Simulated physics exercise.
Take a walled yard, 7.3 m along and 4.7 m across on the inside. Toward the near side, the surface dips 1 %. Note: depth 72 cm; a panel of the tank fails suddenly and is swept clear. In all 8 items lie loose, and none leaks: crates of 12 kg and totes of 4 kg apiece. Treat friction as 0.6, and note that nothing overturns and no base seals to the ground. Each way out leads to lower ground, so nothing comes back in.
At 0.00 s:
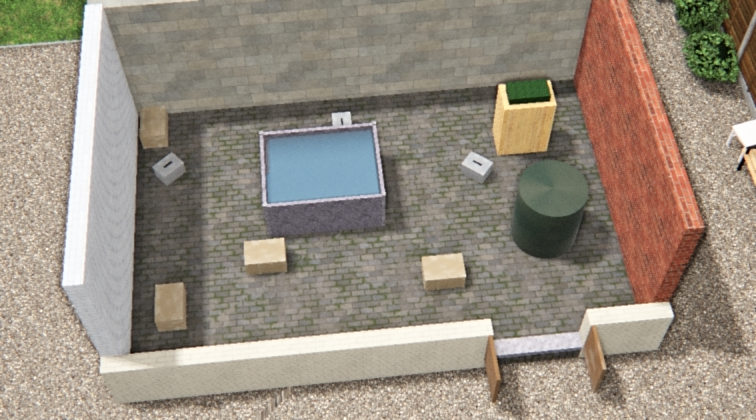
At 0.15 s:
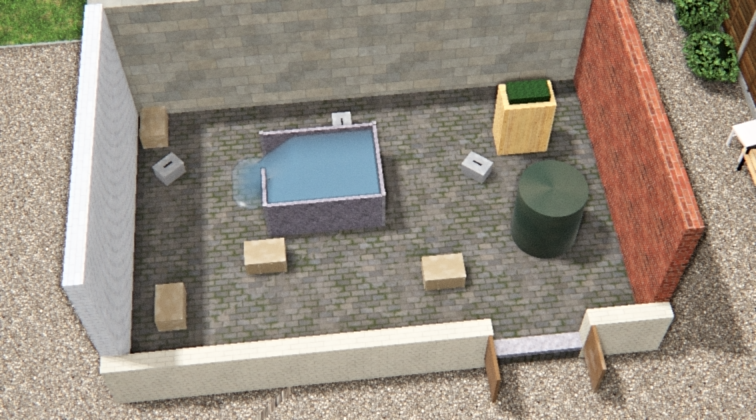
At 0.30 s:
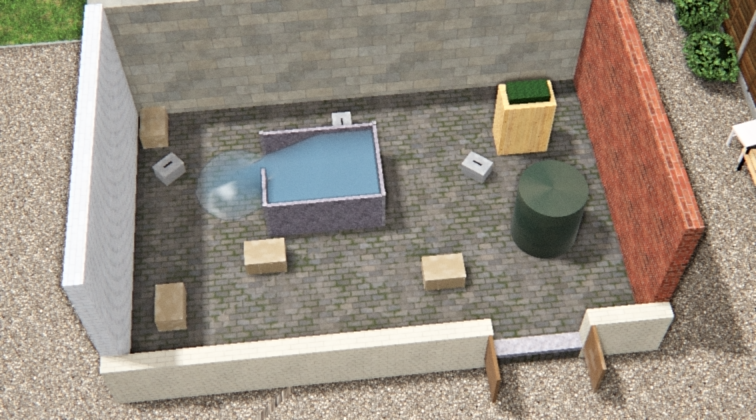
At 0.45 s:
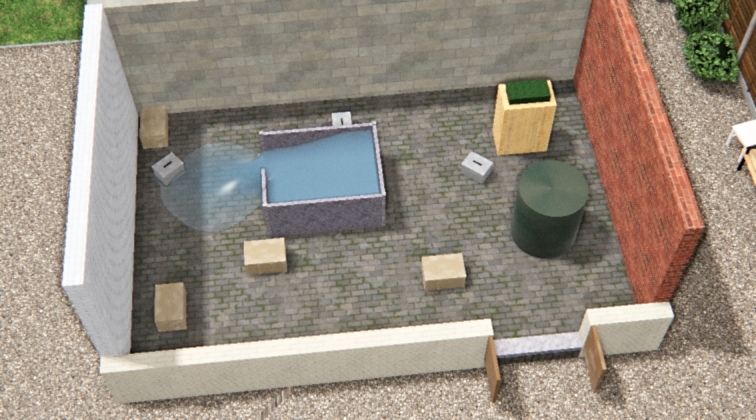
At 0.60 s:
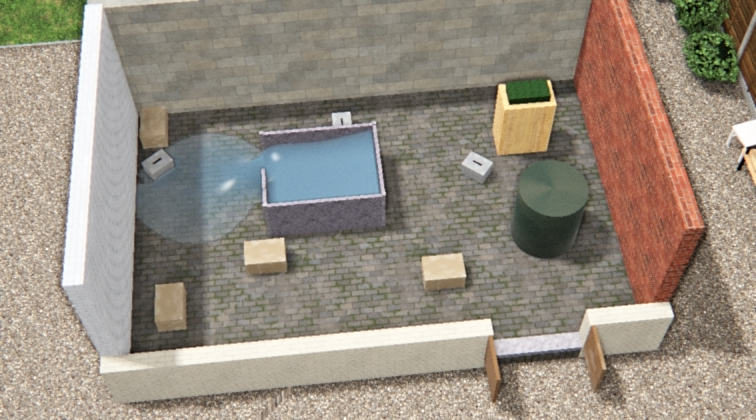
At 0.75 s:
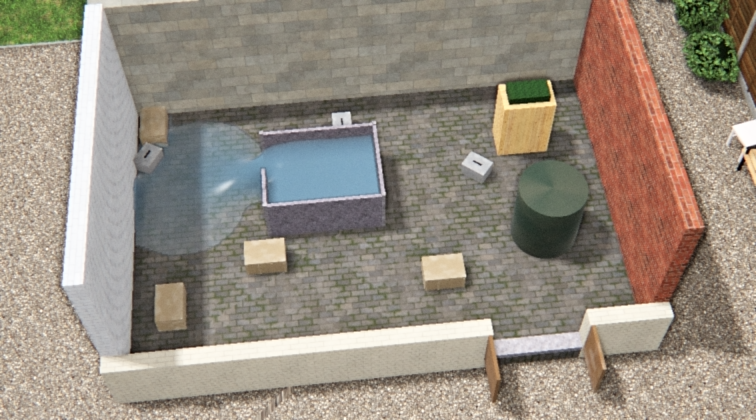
Water poured out through the left side of a raised tank in a walled yard and spread across the paving to the white wall, pushing a small grey box leftward while the tan blocks stayed put.
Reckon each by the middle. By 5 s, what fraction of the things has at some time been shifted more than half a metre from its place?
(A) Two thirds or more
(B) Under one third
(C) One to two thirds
(C) One to two thirds.
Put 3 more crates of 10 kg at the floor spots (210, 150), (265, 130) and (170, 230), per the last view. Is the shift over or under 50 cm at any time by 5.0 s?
Check, in order - exceeded, exceeded, exceeded.
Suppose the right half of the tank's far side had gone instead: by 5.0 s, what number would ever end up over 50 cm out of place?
The answer would then be 5.
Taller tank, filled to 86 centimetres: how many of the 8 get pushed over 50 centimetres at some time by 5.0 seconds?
The count would be 4.
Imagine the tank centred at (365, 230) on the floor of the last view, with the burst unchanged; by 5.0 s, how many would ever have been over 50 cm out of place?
4.
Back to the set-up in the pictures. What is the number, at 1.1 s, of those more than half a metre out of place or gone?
At that moment it comes to 1.
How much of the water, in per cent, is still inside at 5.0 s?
About 100 in a hundred parts of the water.
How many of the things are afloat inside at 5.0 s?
I'd say 1 of them.
After 1.1 s 1 of 8 are over 50 cm from their spots; 2 afloat.
After 2.2 s 0 of 8 are over 50 cm from their spots; 2 afloat.
After 3.5 s 2 of 8 are over 50 cm from their spots; 2 afloat.
After 5.0 s 3 of 8 are over 50 cm from their spots, and 4 have been at some point; 1 afloat.
